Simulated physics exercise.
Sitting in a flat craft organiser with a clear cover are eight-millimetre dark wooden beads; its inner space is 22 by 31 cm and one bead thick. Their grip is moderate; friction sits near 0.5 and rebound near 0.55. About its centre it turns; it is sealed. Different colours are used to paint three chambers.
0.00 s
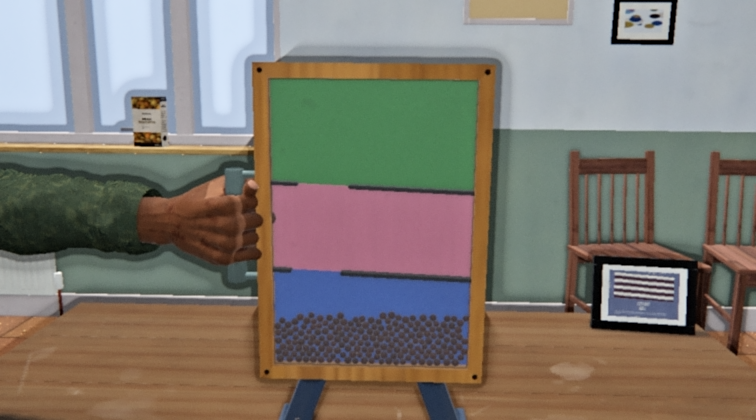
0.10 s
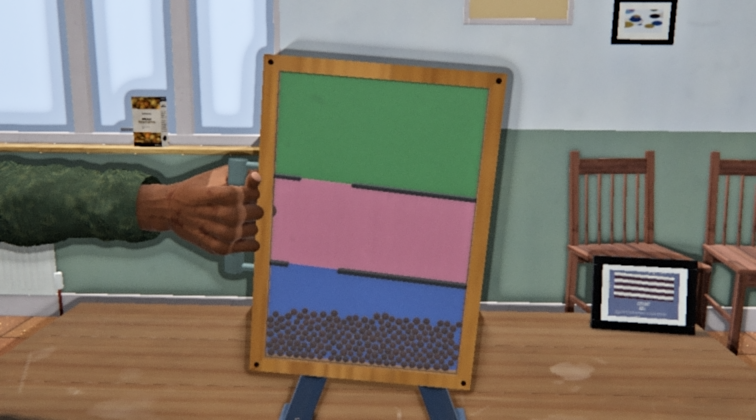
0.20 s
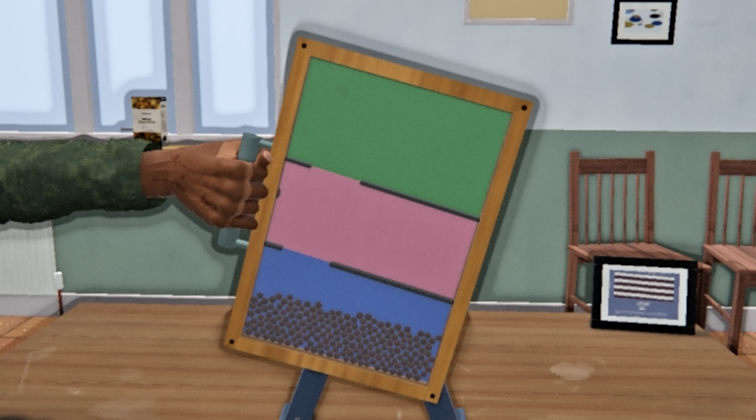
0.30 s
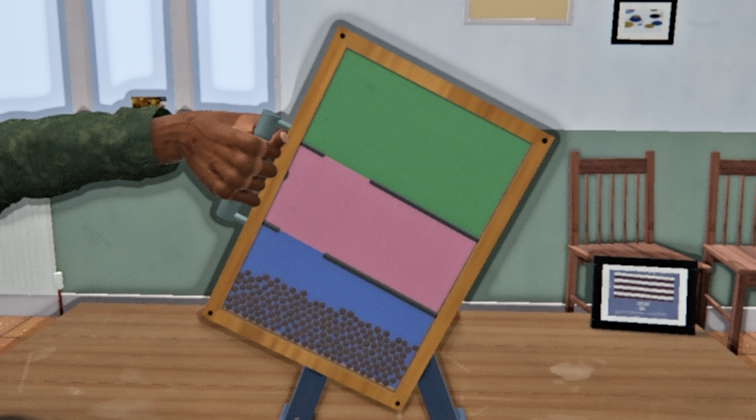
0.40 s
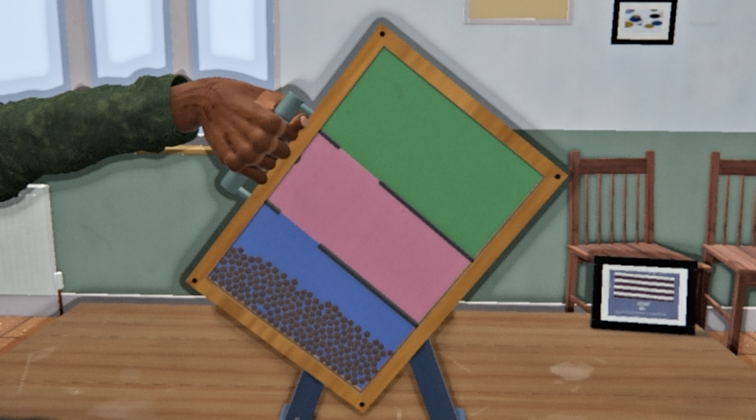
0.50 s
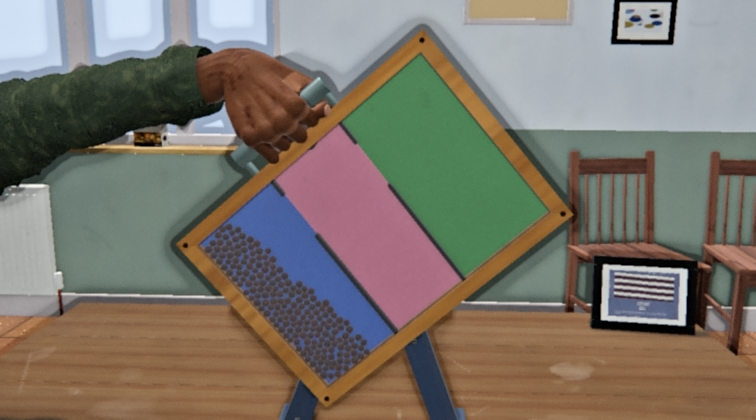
At the start, a hand grips the side of an upright wooden-framed board with green, pink and blue chambers, dark beads lying level in the bottom blue one. The hand turns the board steadily clockwise, until it leans far to the right with the beads sloping along the blue chamber's lower-left side.
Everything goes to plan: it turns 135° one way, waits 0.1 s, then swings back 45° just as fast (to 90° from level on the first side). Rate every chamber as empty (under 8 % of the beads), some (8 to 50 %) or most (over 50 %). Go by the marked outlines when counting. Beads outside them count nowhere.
Pink chamber: Empty; blue chamber: Most; green chamber: Empty.
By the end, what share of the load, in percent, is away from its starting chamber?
About 0 percent.
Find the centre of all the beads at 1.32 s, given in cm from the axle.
10 cm left, 4 cm above.
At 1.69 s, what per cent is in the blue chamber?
The share there is near 100 %.
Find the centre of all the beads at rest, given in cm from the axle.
Offset approx. 10 cm left, 4 cm below.
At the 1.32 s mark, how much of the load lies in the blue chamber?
Around 100 percent of the load.
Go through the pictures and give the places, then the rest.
The first picture shows level; about 200 beads; load centre (372, 340); top bead (392, 315); pink (372, 231), blue (370, 318), green (374, 134).
The second picture shows turned 4° clockwise; load centre (363, 339); top bead (305, 311).
The third picture shows turned 15° clockwise; load centre (342, 336); top bead (260, 295); wall ends (263, 243) to (281, 248), (332, 264) to (455, 303), (284, 158) to (310, 166), (362, 183) to (481, 220).
The fourth picture shows turned 26° clockwise; load centre (321, 328); top bead (248, 273).
The fifth picture shows turned 38° clockwise; load centre (302, 317); top bead (233, 250).
The sixth picture shows turned 49° clockwise; load centre (290, 306); top bead (229, 227); pink (369, 229), blue (300, 285), green (445, 169).
After 1.32 s, it stands 135° clockwise; the beads' middle is 10 cm left of and 4 cm above the centre; blue 100 %.
After 1.69 s, it stands 113° clockwise; the beads' middle is 11 cm left of and level with the centre; blue 100 %.
After 1.96 s, it stands 90° clockwise; the beads' middle is 10 cm left of and 4 cm below the centre; blue 100 %.
Settled by 2.4 s, it stands 90° clockwise; pink 0 %, blue 100 %, green 0 %.
